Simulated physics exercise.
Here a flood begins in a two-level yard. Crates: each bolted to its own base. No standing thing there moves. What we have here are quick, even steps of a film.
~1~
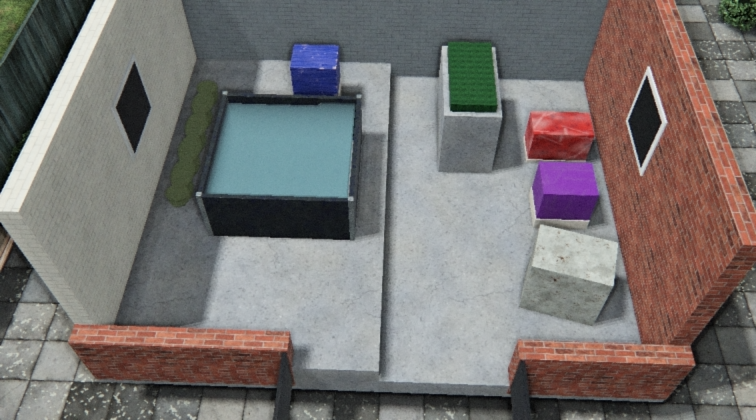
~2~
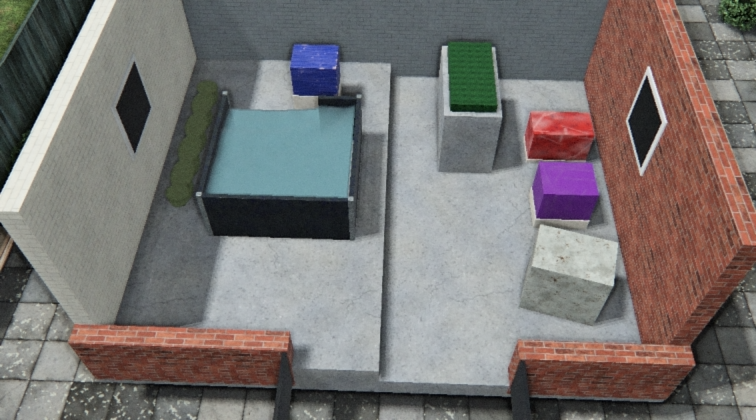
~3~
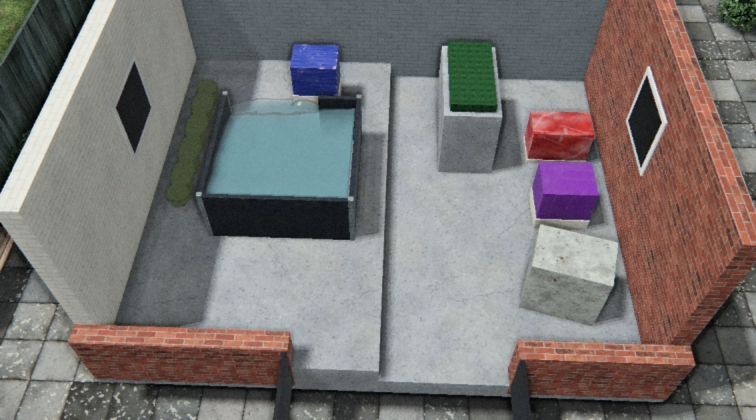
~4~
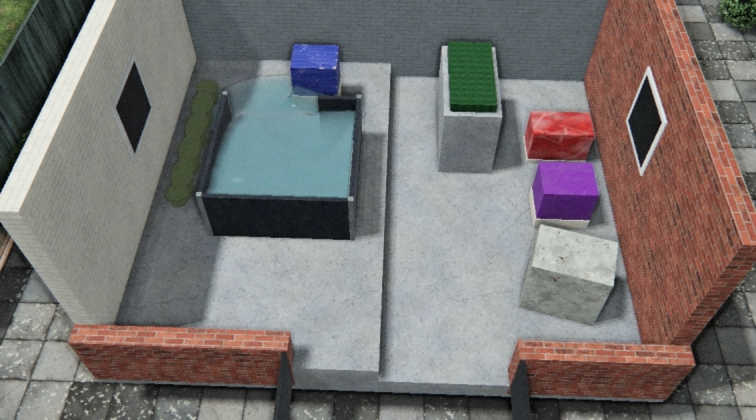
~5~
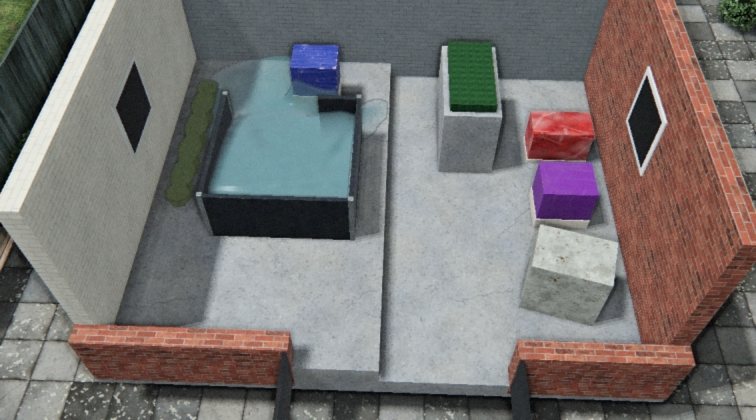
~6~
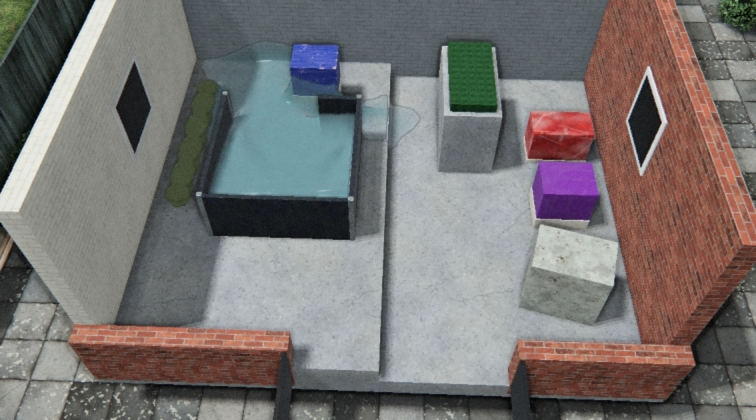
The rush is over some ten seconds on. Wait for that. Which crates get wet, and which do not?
Crate by crate: The blue crate does, the red crate does, the purple crate does not.
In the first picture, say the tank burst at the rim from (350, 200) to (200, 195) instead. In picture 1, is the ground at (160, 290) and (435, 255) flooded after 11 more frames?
First spot swamped, second spot unflooded.
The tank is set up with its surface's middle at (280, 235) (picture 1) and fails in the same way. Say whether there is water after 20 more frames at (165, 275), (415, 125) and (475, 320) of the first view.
Results in order - swamped, swamped, left untouched.
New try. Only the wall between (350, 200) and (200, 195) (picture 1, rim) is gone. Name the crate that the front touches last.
Last in line is the red one.
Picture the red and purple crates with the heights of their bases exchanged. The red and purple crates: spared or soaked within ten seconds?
Red: Stays clear; purple: Is reached.
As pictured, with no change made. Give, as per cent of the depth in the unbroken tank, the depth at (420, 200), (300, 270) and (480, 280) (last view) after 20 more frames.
In that order: 6, 0 and 2 per cent.
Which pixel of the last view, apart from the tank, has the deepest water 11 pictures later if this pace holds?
That would be (192, 75).
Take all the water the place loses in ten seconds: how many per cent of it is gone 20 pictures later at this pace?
Roughly 0 %.
A moment on, water covers 25 % of the floor; the blue crate water round its plinth, the red crate not reached, the purple crate not reached.
Next, water covers 40 % of the floor; the blue crate water round its plinth, the red crate not reached, the purple crate not reached.
Then, water covers 65 % of the floor; the blue crate water round its plinth, the red crate water round its plinth, the purple crate water round its plinth.
Later, water covers 90 % of the floor; the blue crate water round its plinth, the red crate water round its plinth, the purple crate water round its plinth.
In the end, water covers 95 % of the floor; the blue crate was topped, the red crate was topped, the purple crate stayed above the water.
